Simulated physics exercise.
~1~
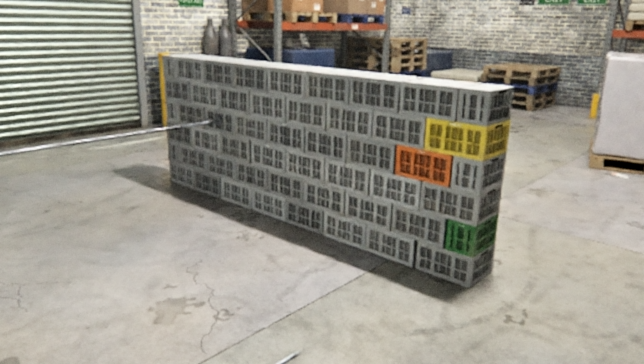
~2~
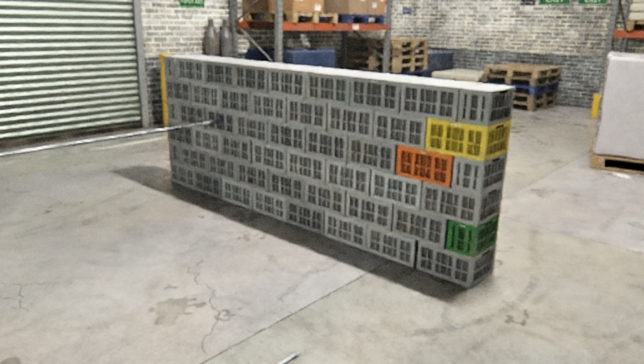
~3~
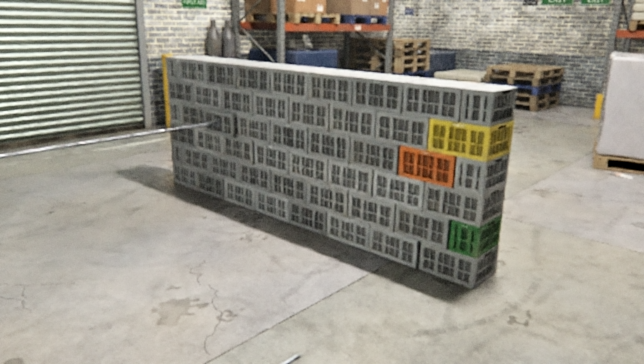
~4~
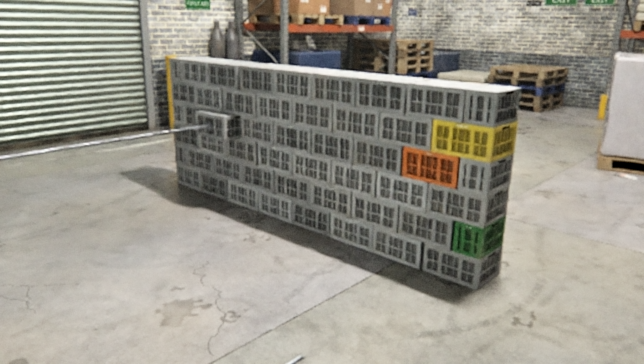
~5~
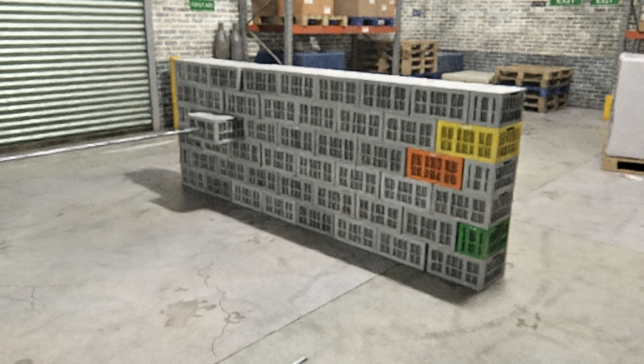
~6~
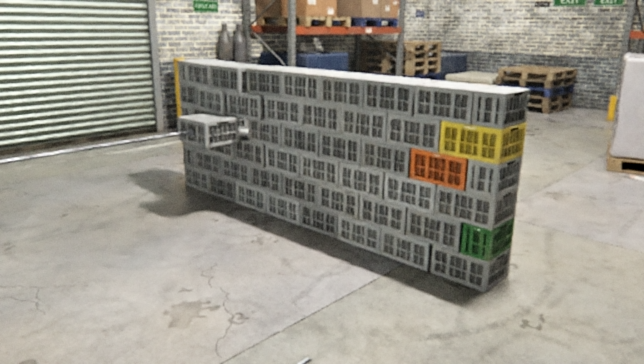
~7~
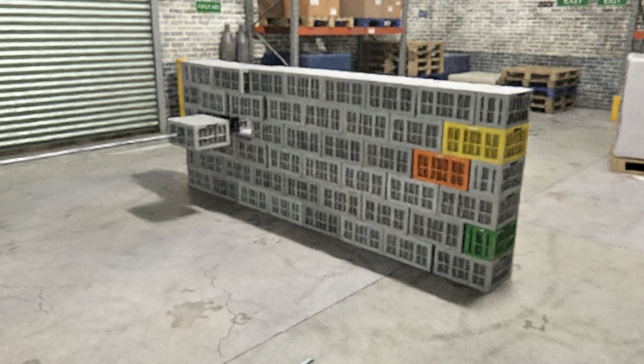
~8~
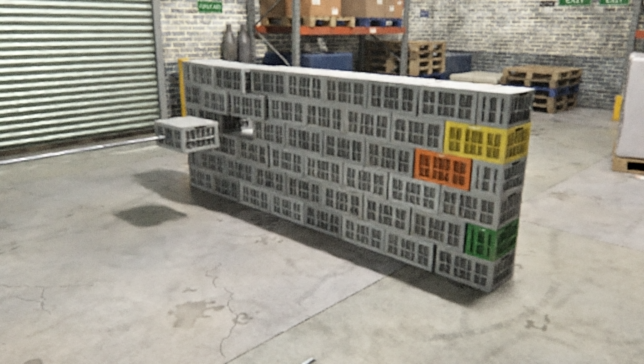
A grey crate near the left end of a long wall of stacked grey crates is drawn out by a thin steel arm reaching in from the left. The wall stands on the concrete floor of a store room, seen from slightly above at an angle, with a shutter at left and pallet racking behind. Yellow, orange and green crates mark its right end. The crate first pokes out from the face, then slides steadily toward the left as the view pans slightly. Finally it hangs clear on the arm above its shadow, leaving a dark gap, while the wall and its coloured crates remain standing.
